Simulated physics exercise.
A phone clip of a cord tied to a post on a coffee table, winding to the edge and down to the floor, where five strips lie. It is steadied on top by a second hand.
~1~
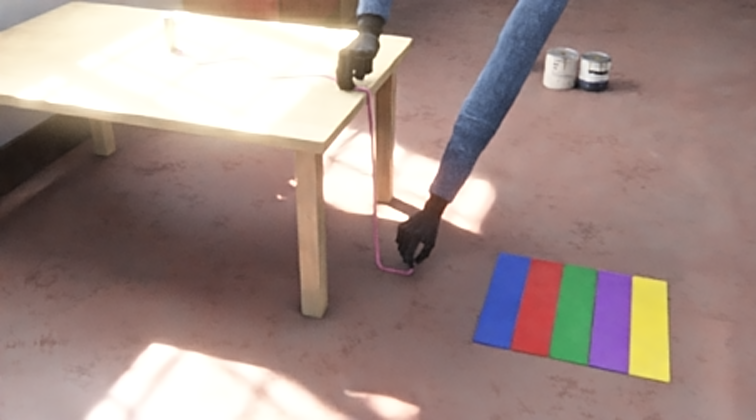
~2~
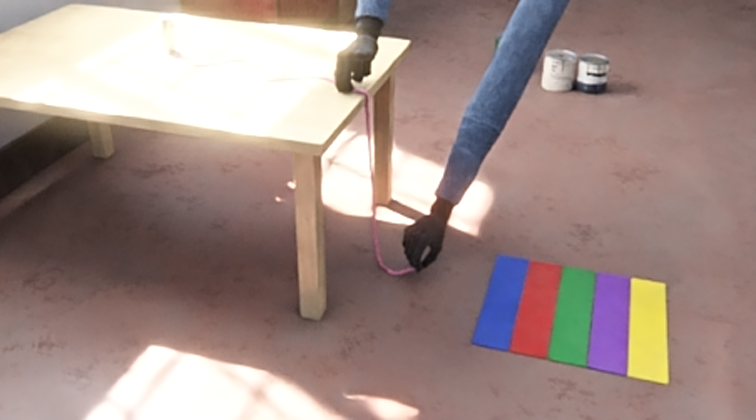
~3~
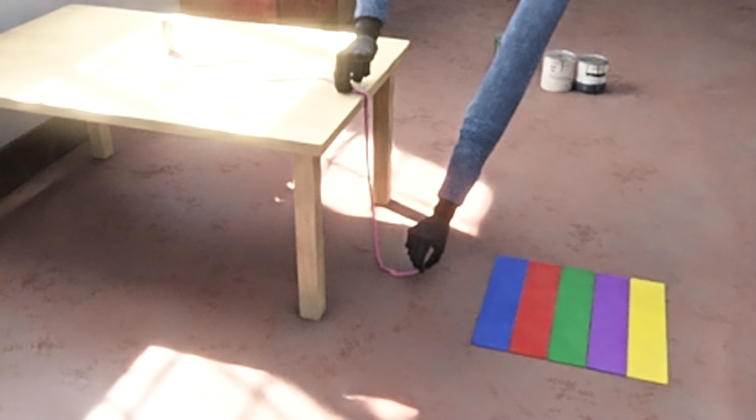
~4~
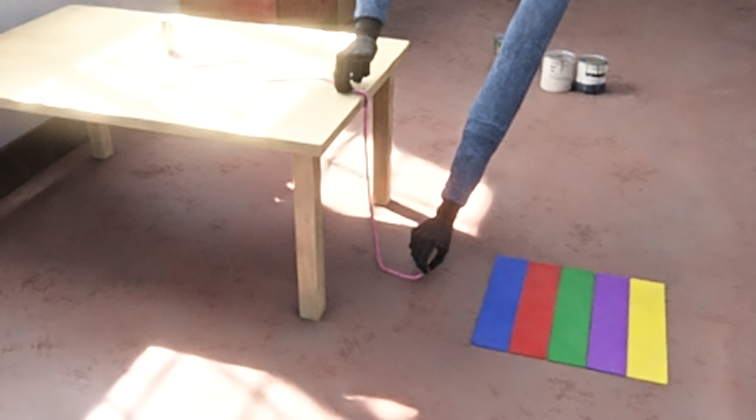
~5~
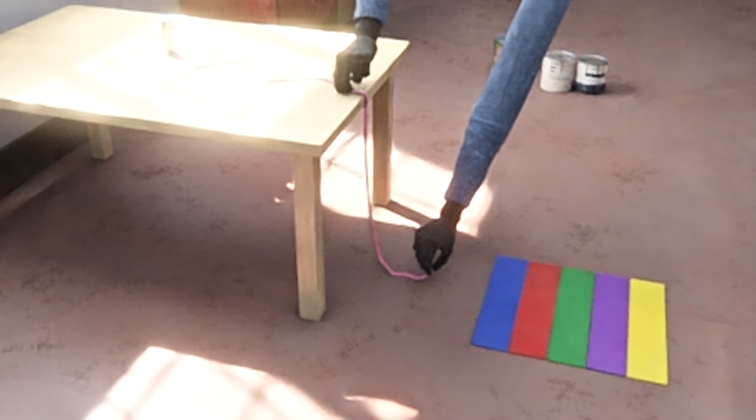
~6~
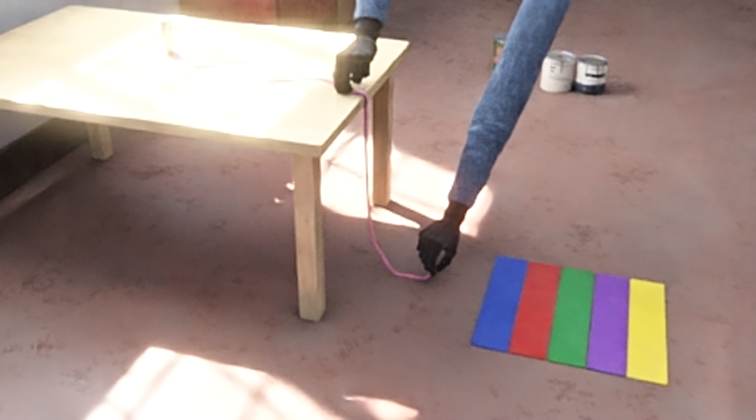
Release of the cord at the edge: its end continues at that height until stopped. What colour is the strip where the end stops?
It is purple.
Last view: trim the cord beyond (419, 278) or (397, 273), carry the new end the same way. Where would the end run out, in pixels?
Roughly (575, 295), (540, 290).
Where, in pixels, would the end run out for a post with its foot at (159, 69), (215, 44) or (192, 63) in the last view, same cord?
First (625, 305), then (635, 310), and last (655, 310).
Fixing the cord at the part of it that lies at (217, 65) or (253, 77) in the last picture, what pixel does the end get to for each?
Per try (px, approx.): (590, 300), (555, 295).
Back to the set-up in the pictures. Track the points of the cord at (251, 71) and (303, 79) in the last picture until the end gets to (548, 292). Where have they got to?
First at (284, 75), next at (349, 87).
Early on, end near (548, 291); over red.
Midway, end near (587, 299); over green.
At the end of the slack, end near (610, 303); over purple. It gets as far as the purple strip.
